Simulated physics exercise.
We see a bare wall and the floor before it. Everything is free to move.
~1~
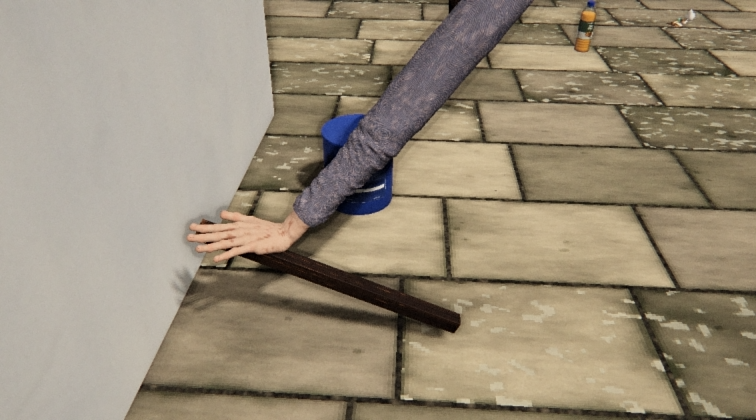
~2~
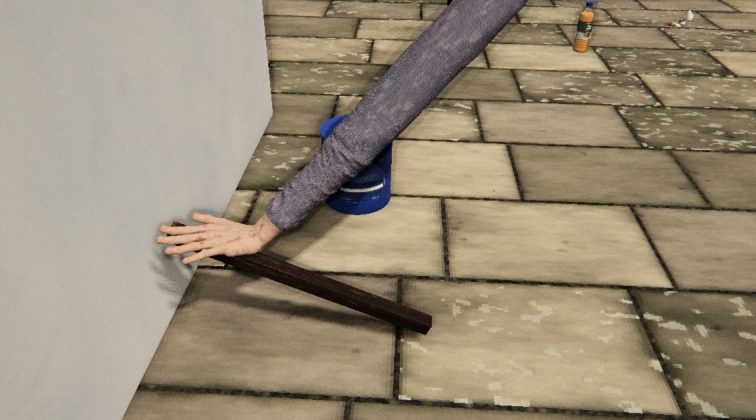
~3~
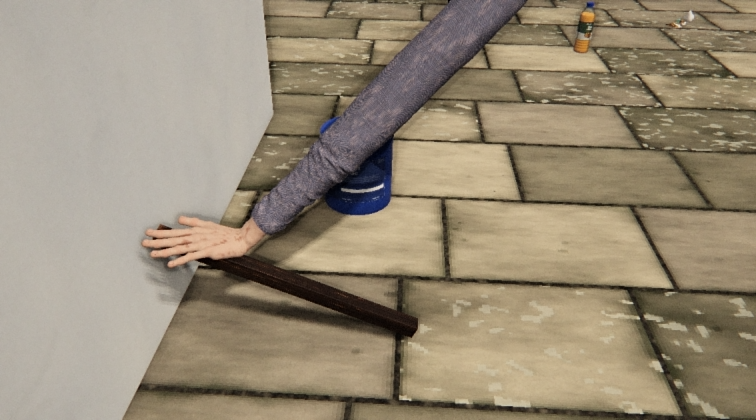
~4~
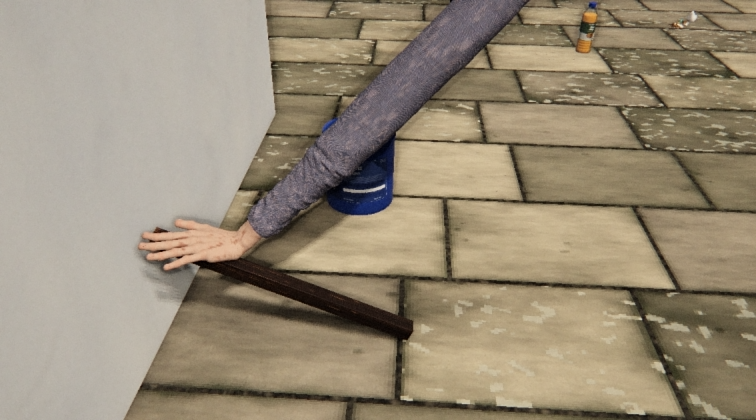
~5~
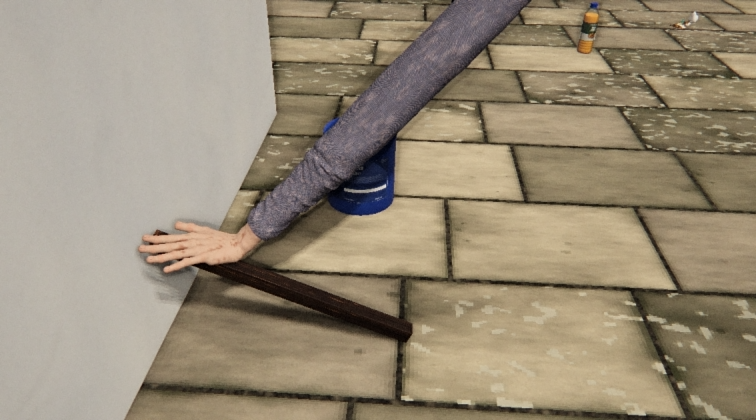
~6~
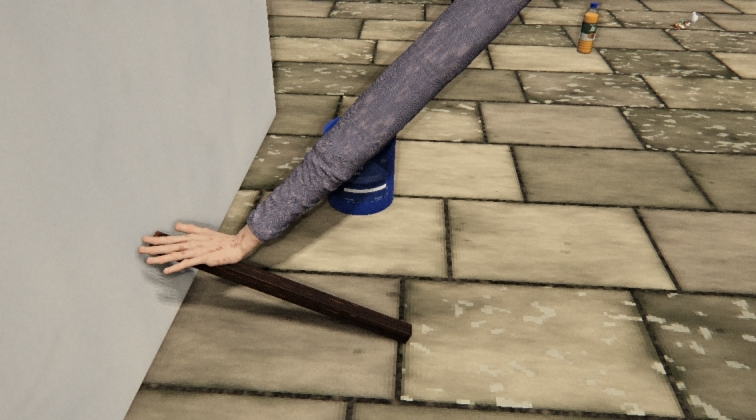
A hand slides a dark pole slightly left to the wall and then stays still.
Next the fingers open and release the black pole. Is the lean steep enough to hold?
It gives way.
Then, 0.20 s past the last view, black pole leaning 5° more than when let go near (290, 298).
Then, 0.30 s past the last view, black pole leaning 21° more than when let go near (300, 325).
Then, 0.50 s past the last view, black pole leaning 23° more than when let go near (301, 327).
Finally, moved from the start, black pole; blue pail still in place. Final places as the last picture's camera would see them, black pole near (301, 328). The pole slides down.
